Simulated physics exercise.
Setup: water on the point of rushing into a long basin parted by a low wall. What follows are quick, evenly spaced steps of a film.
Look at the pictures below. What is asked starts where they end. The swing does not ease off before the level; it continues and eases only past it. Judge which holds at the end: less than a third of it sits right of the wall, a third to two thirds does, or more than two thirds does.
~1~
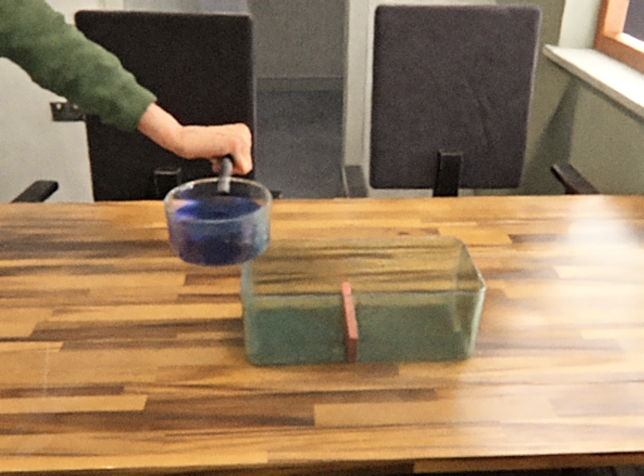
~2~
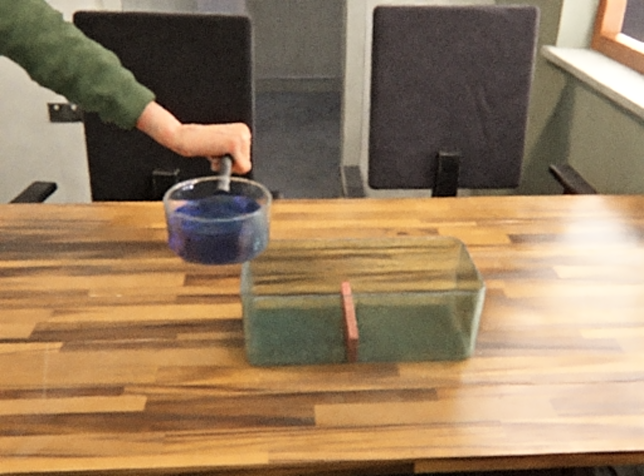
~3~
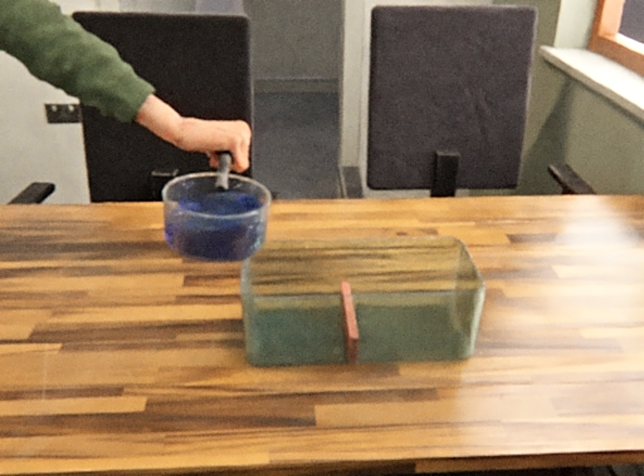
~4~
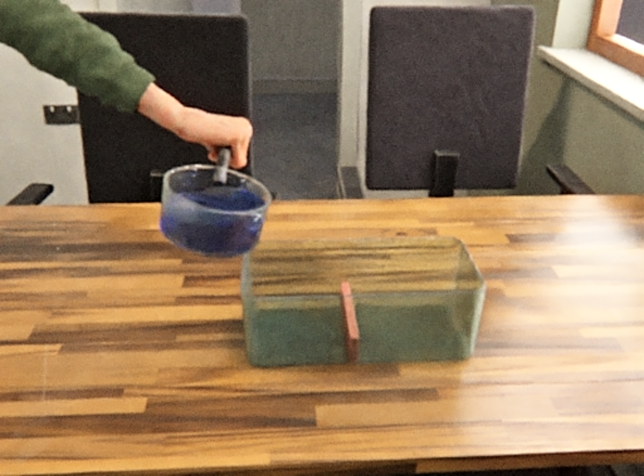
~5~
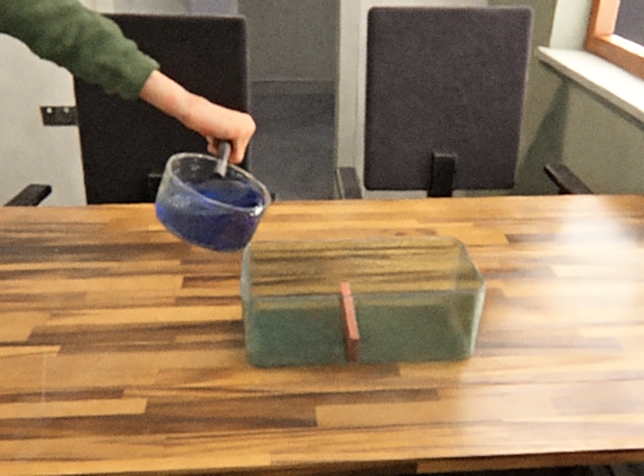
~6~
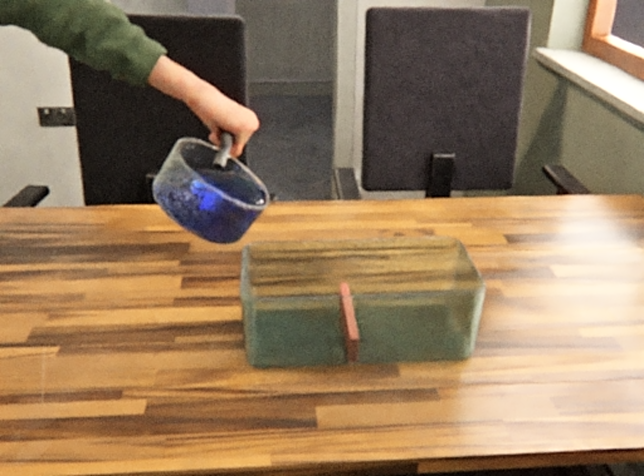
A third to two thirds sits right of the wall.
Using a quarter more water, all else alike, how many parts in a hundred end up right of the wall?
It comes to around 55 percent.
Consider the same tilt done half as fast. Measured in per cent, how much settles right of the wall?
Around 30 percent.
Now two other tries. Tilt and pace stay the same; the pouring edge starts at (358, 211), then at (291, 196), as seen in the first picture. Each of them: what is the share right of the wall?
You'd get 70 percent from the first and 70 percent from the second.
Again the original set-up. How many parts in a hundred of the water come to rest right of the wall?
Close to 50 percent.
A moment on, the saucepan is tipped right over and 35 per cent is still to pour, 7 is left of the wall and 0 right of it.
Next, the saucepan is tipped right over and 2 per cent is still to pour, 28 is left of the wall and 60 right of it.
Then the saucepan is tipped right over and 0 per cent is still to pour, 38 is left of the wall and 50 right of it.
Later the saucepan is tipped right over and 0 per cent is still to pour, 43 is left of the wall and 51 right of it.
Finally, 43 per cent lies left of the wall, 52 right of it and 6 outside.
